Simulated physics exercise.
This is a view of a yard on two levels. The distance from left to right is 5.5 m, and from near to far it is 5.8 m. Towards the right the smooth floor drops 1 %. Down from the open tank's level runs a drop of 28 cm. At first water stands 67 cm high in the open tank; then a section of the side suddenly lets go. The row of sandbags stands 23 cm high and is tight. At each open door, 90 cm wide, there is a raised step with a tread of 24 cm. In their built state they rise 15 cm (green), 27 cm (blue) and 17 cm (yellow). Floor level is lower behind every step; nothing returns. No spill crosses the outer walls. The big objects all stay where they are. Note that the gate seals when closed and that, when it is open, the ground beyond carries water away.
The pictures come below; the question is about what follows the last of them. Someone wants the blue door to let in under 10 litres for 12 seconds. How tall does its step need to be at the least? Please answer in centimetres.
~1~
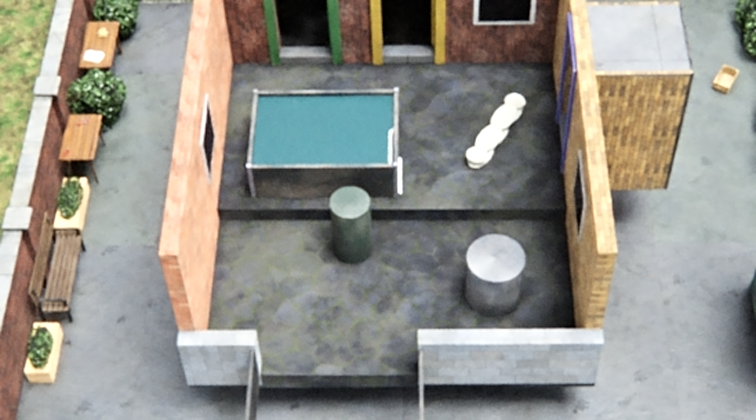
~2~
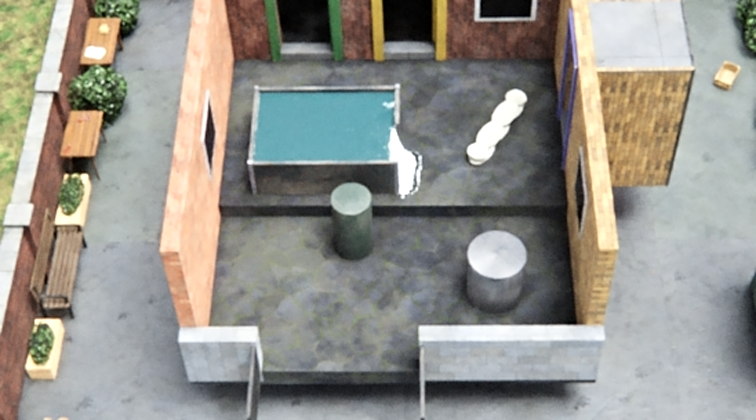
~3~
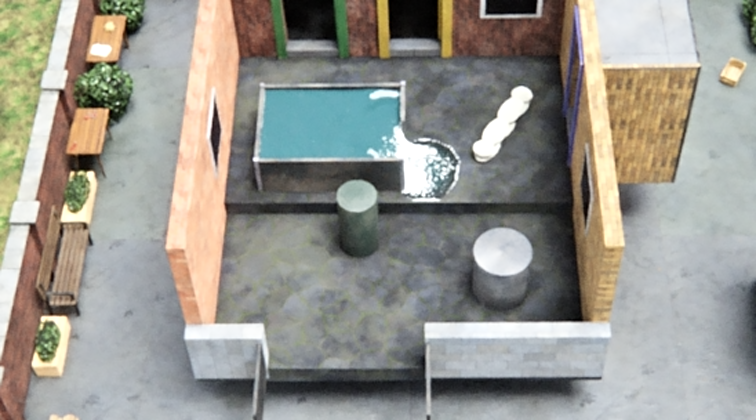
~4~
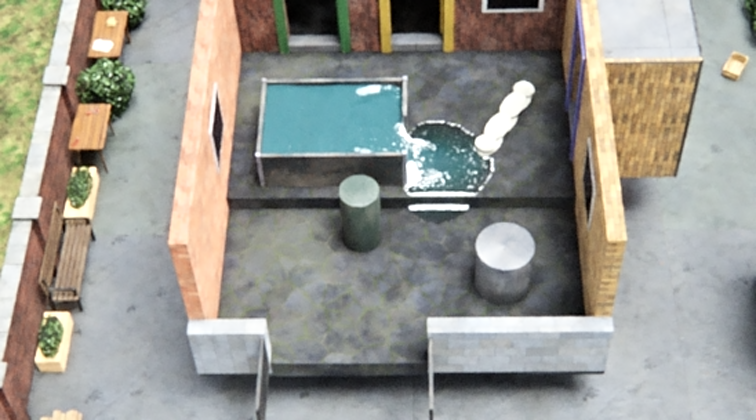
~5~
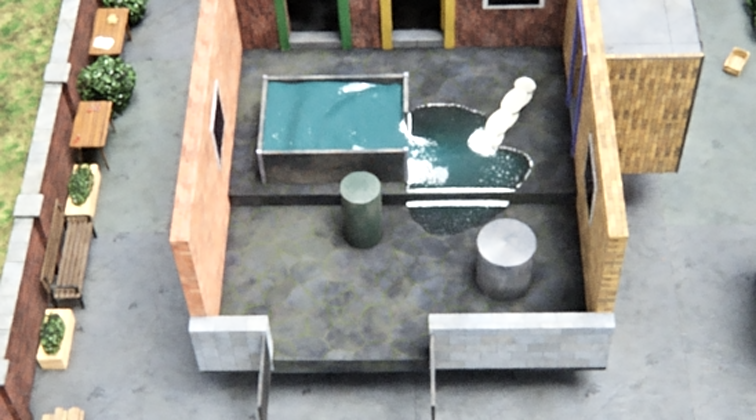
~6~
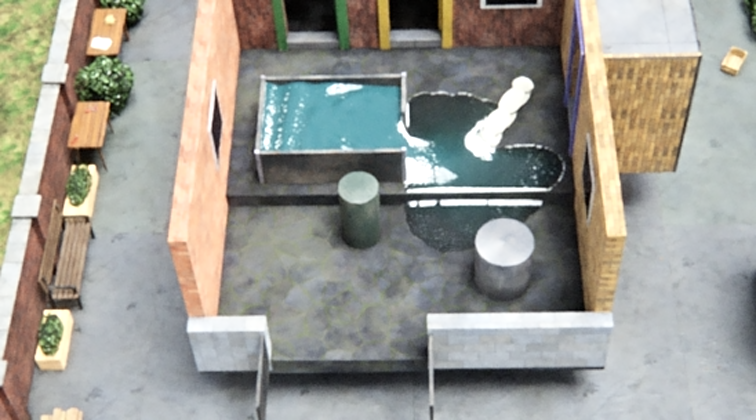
It would need to be roughly 10 cm high.
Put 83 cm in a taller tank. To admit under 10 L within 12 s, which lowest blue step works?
A step of about 14.5 cm does it.
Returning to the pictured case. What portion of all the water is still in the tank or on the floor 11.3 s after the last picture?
Water still present: Approx. 90 %.
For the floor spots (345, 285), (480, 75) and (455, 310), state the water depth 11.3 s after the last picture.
About 7, 5 and 7 cm.
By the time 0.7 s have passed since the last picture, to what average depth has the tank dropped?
I'd put it at some 49 centimetres on average.
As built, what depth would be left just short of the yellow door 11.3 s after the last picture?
The depth there is around 4.5 cm.
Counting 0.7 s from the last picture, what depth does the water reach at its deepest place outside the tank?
Roughly 38 cm.
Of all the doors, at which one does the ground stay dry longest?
The green one comes last.
Then, 0.7 s after the last picture water covers 25 % of the floor, deepest (38 cm) near (409, 171); 6 cm at the blue door, 0 litres in over its 27 cm step.
Then, 2.3 s after the last picture water covers 40 % of the floor, deepest (34 cm) near (582, 334); 10 cm at the blue door, 0 litres in over its 27 cm step.
Then, 11.3 s after the last picture water covers 95 % of the floor, deepest (16 cm) near (582, 334); 6 cm at the blue door, 0 litres in over its 27 cm step.
At the blue door as built, the water peaked near 12 cm, 1.3 s after the last picture.
Run again over the same 12 s with other heights there, 18 litres in over 8.5 cm, 4 litres over 12 cm. The limit of 10 litres is kept from about 10 cm up.
